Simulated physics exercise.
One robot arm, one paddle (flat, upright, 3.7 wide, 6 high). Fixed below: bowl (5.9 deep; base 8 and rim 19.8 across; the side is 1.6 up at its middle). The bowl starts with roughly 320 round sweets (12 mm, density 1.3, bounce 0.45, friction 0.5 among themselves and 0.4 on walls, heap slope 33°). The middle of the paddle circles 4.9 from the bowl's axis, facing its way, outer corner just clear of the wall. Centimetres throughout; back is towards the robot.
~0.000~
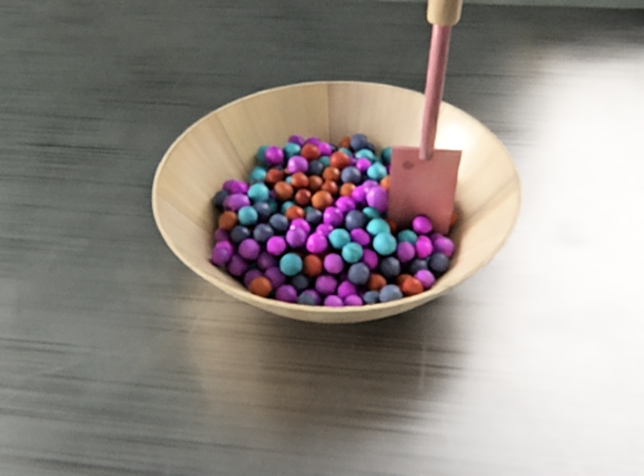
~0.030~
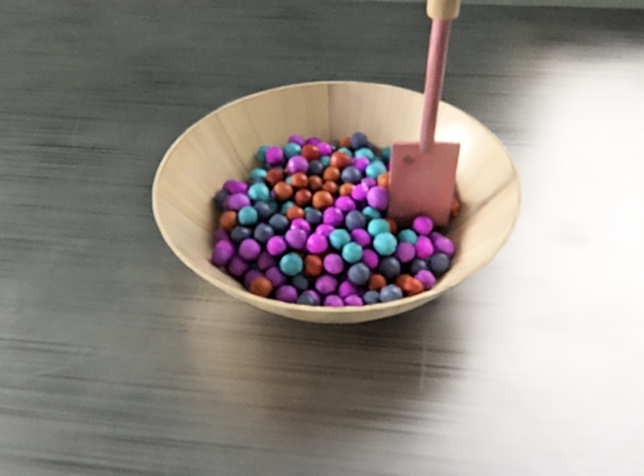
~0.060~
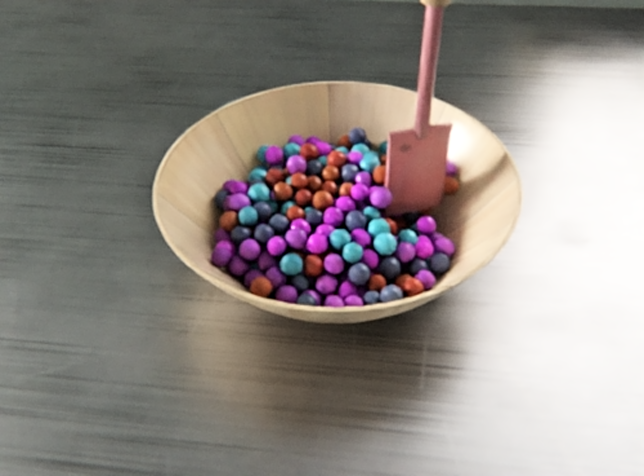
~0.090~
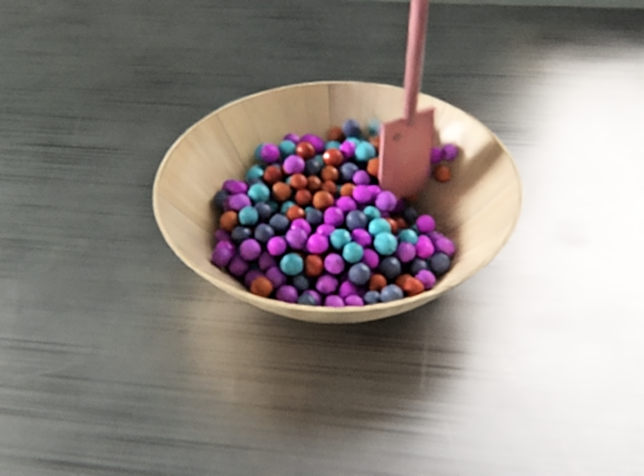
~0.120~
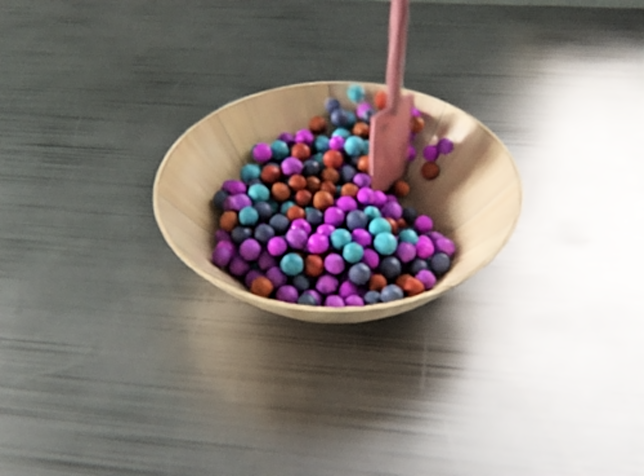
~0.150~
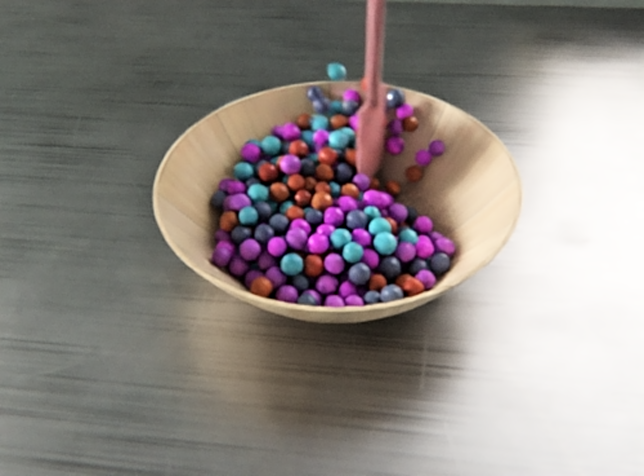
We see a pink paddle standing among purple, orange, teal and grey round sweets in a pale bowl; it sweeps from the right towards the back, turning edge-on, as sweets pile up and scatter near the back rim.
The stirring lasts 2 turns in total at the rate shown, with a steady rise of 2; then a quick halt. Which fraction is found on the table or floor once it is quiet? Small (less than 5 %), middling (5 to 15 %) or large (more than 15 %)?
A middling share, 5 to 15 %, ends on the table or floor.
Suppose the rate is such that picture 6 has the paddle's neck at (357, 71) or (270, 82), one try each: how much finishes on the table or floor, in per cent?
Some 15 and 40 per cent.
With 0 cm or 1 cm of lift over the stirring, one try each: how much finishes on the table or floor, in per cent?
Some 20 and 15 per cent.
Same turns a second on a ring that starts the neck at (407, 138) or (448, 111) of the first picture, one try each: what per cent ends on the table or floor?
Some 5 and 10 per cent.
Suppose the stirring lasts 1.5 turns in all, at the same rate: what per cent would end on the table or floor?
It would be near 10 per cent.
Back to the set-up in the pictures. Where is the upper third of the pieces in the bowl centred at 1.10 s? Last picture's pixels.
Around (310, 217).
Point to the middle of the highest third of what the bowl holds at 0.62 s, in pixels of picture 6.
Near (430, 228).
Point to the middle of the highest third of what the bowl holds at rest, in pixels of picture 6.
Near (353, 209).
After 0.62 s, 326° round, highest piece 8 above the table; 298 in the bowl, 22 on the table or floor, 3 in flight or on the tool.
After 1.10 s, 221° round, highest piece 6 above the table; 294 in the bowl, 29 on the table or floor.
After 1.53 s, 0° round, highest piece 5 above the table; 294 in the bowl, 29 on the table or floor.
After 2.23 s, 0° round, highest piece 5 above the table; 294 in the bowl, 29 on the table or floor.
In the end, 294 in the bowl, 29 on the table or floor. That is 9 % on the table or floor.
